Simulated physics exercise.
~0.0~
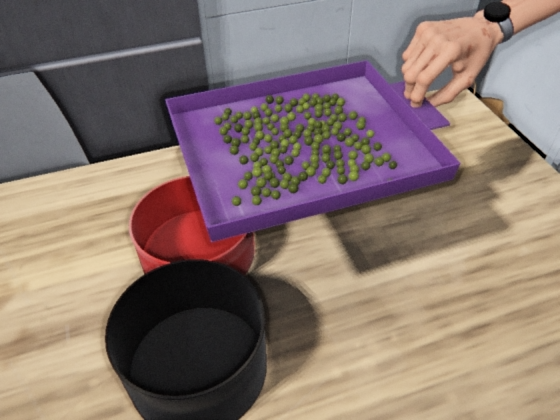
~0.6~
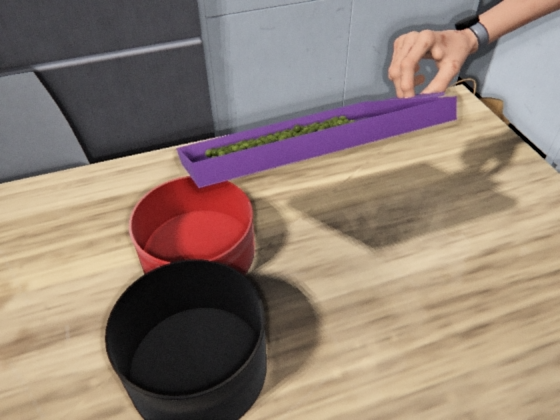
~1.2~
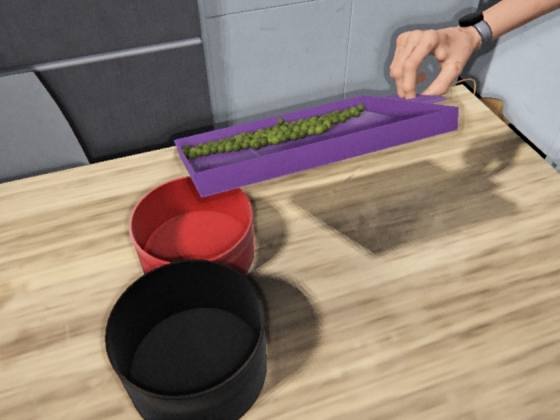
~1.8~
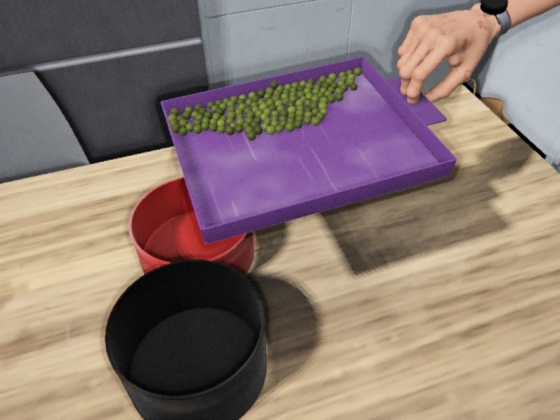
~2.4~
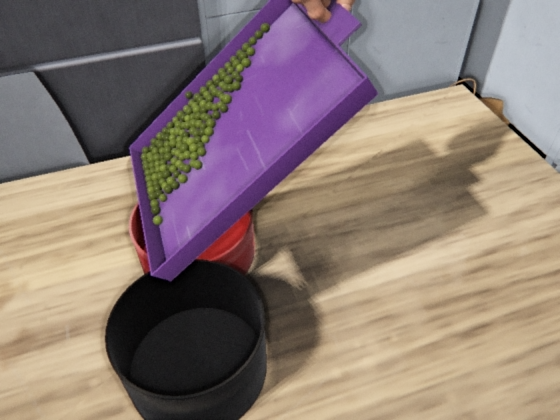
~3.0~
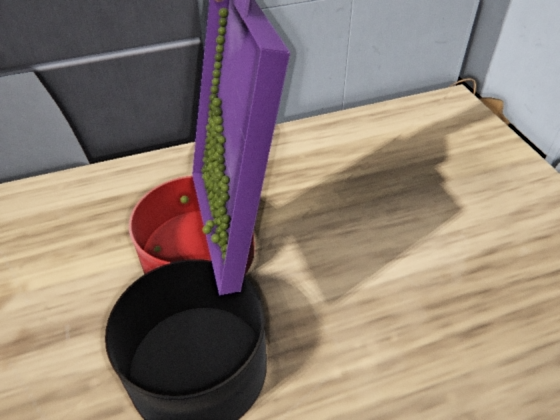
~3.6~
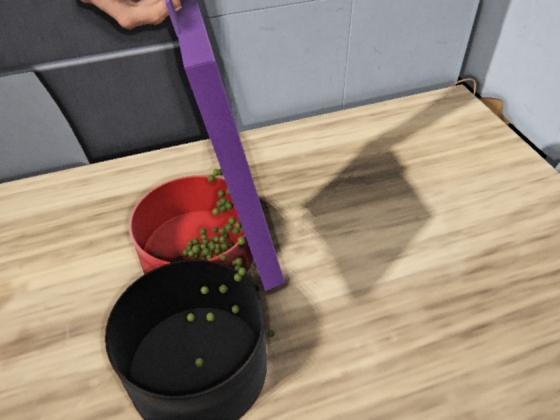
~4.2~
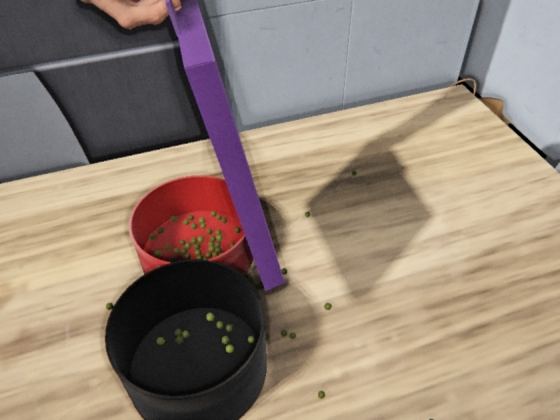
In this clip, a hand tilts a purple tray of small green olives back and forth, then raises it steeply above a red pot and a black pot, spilling the olives mostly into the red pot, with a few in the black pot and others scattered outside.
